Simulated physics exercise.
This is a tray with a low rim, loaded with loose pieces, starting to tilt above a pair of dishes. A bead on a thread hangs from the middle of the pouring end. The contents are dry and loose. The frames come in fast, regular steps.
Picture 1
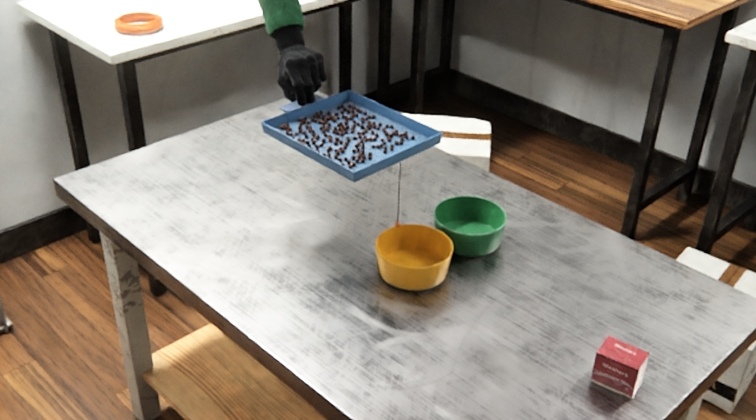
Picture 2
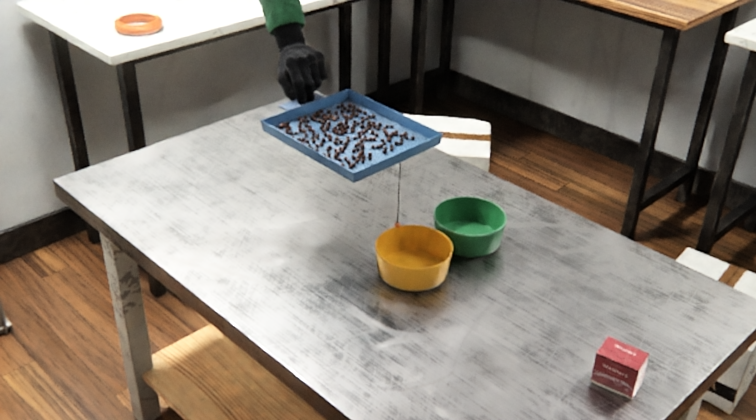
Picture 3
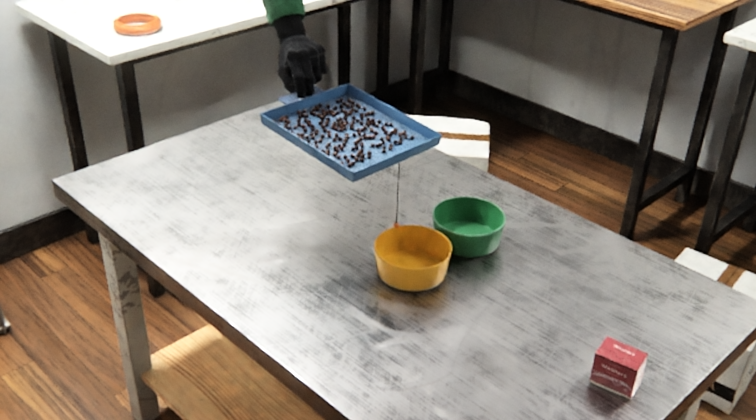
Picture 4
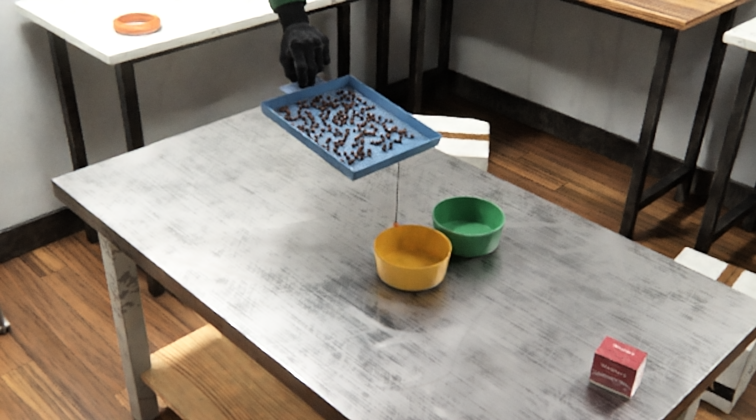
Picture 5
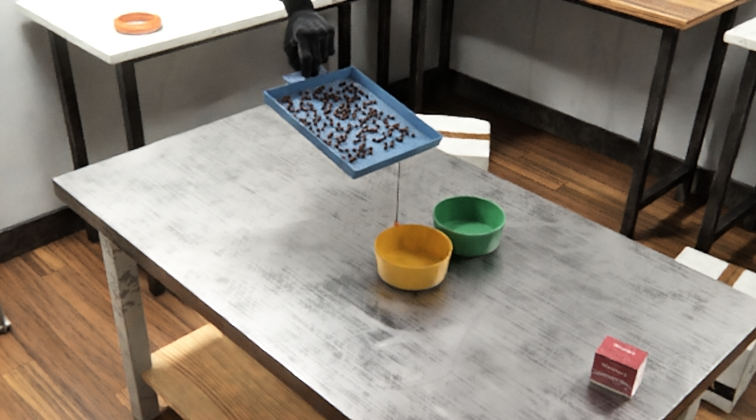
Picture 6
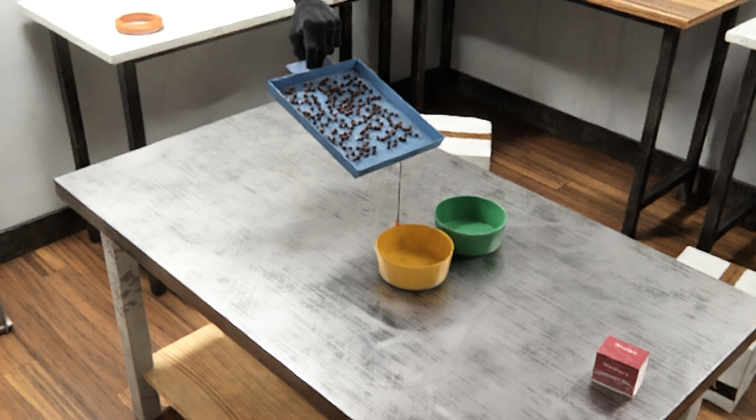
A blue low-rimmed tray scattered with small dark berries starts out nearly level, held by a black-gloved hand above a metal table with a yellow dish and a green dish. The hand gradually raises the tray's back end, steepening its slant toward the front, while the dishes and red box stay still.
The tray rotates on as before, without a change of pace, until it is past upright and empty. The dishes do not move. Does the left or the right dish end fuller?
Fuller: The left dish.
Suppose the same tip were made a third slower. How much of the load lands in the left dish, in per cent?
Close to 60 per cent.
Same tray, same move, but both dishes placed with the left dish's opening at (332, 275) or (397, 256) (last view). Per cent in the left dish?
The first gives 0 %, the second 30 %.
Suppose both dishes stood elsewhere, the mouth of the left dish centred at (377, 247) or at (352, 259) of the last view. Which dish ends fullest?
In turn: The right-hand dish; the dish on the right.
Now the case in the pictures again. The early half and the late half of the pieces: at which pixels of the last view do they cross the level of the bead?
Around (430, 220) and then (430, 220).
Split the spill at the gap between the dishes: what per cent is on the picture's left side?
Some 60 per cent.
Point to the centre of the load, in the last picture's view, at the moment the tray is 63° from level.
Near (411, 149).
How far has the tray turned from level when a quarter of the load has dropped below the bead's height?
Roughly 115°.
Shortly afterwards, tray tipped steeply; all but a few on the tray; only a few in the right dish; a little in the air.
Next, tray tipped past a quarter turn; the bulk on the tray; only a few in the left dish; only a few in the right dish; only a few outside both; a little in the air.
Some moments later, tray tipped past a quarter turn; near two thirds in the left dish; near a quarter in the right dish; a little outside both.
In the end, tray tipped past a quarter turn; near two thirds in the left dish; near a quarter in the right dish; a little outside both.
